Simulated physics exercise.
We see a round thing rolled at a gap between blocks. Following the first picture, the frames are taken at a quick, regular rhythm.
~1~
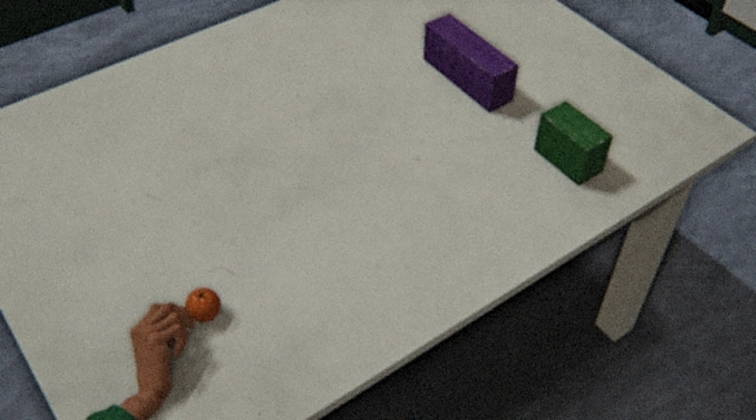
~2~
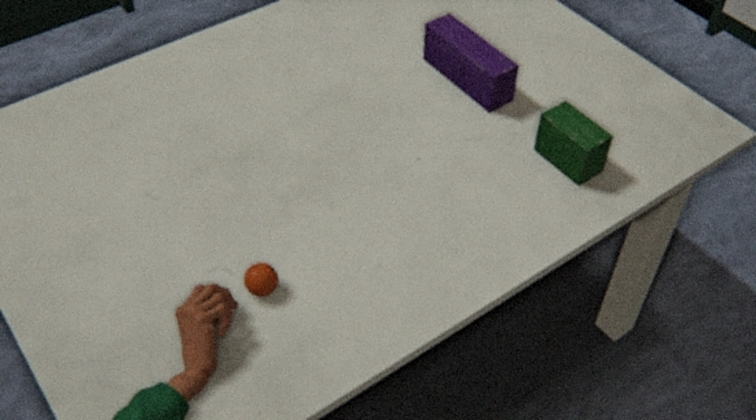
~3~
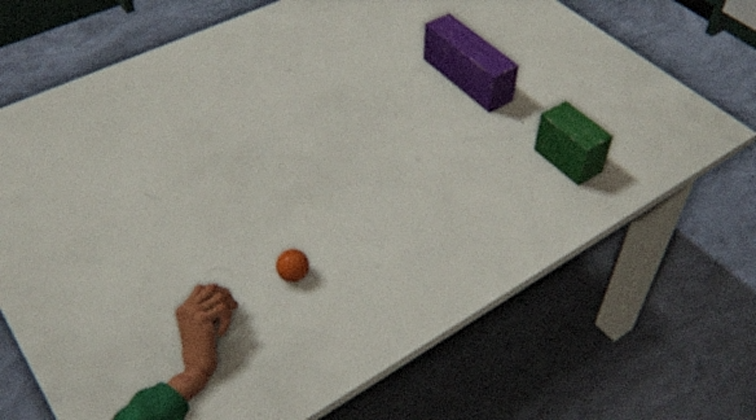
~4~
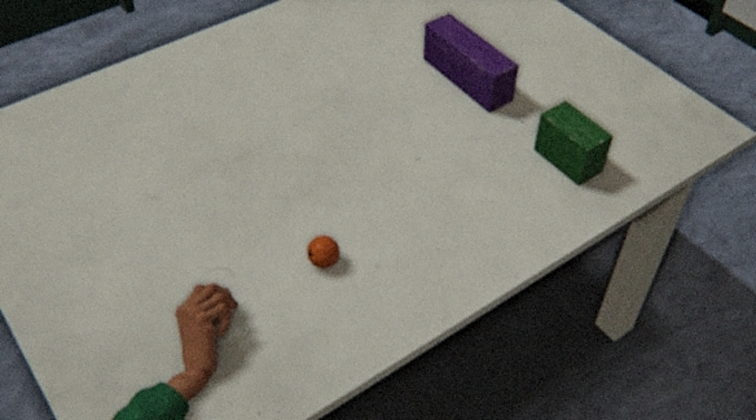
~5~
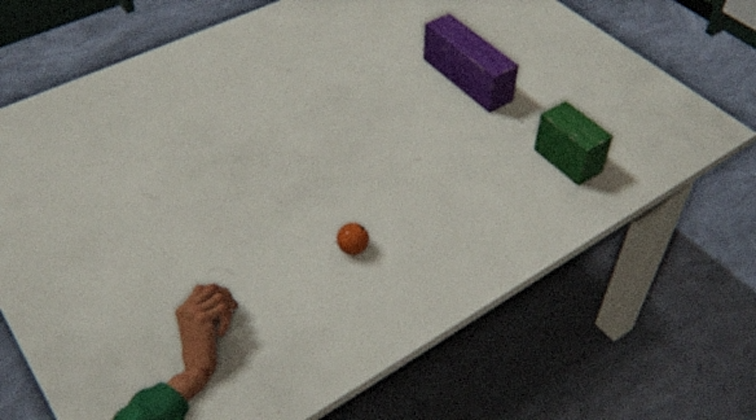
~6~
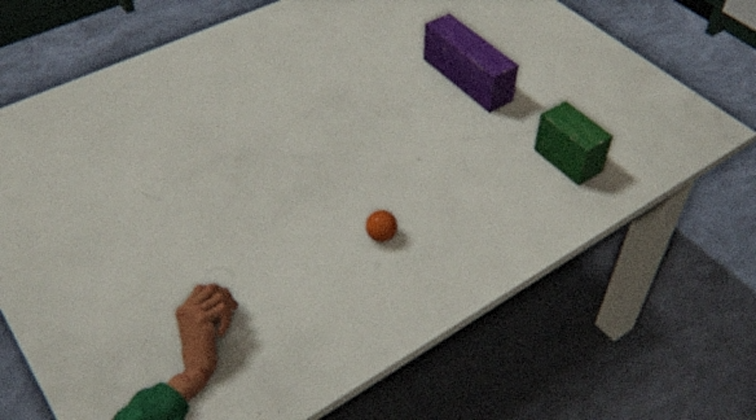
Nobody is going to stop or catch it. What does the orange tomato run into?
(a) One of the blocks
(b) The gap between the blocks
(a) One of the blocks.
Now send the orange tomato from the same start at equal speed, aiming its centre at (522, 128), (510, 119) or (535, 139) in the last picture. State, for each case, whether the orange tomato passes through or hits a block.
Try 1, it clears the blocks; try 2, it clears the blocks; try 3, it fails to get through.
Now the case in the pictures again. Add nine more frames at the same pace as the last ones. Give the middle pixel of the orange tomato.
Its centre should be around (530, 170).
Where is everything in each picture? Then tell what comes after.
The first picture shows orange tomato (203, 306) under the hand; green block (572, 143).
The second picture shows orange tomato (261, 280); purple block (469, 62).
The third picture shows orange tomato (293, 266); green block (572, 143).
The fourth picture shows orange tomato (323, 252); purple block (469, 62).
The fifth picture shows orange tomato (353, 239); green block (572, 143).
The sixth picture shows orange tomato (382, 226); purple block (469, 62).
Then, 0.50 s after the last picture, orange tomato coming back near (524, 178).
By the end, the orange tomato hits a block.
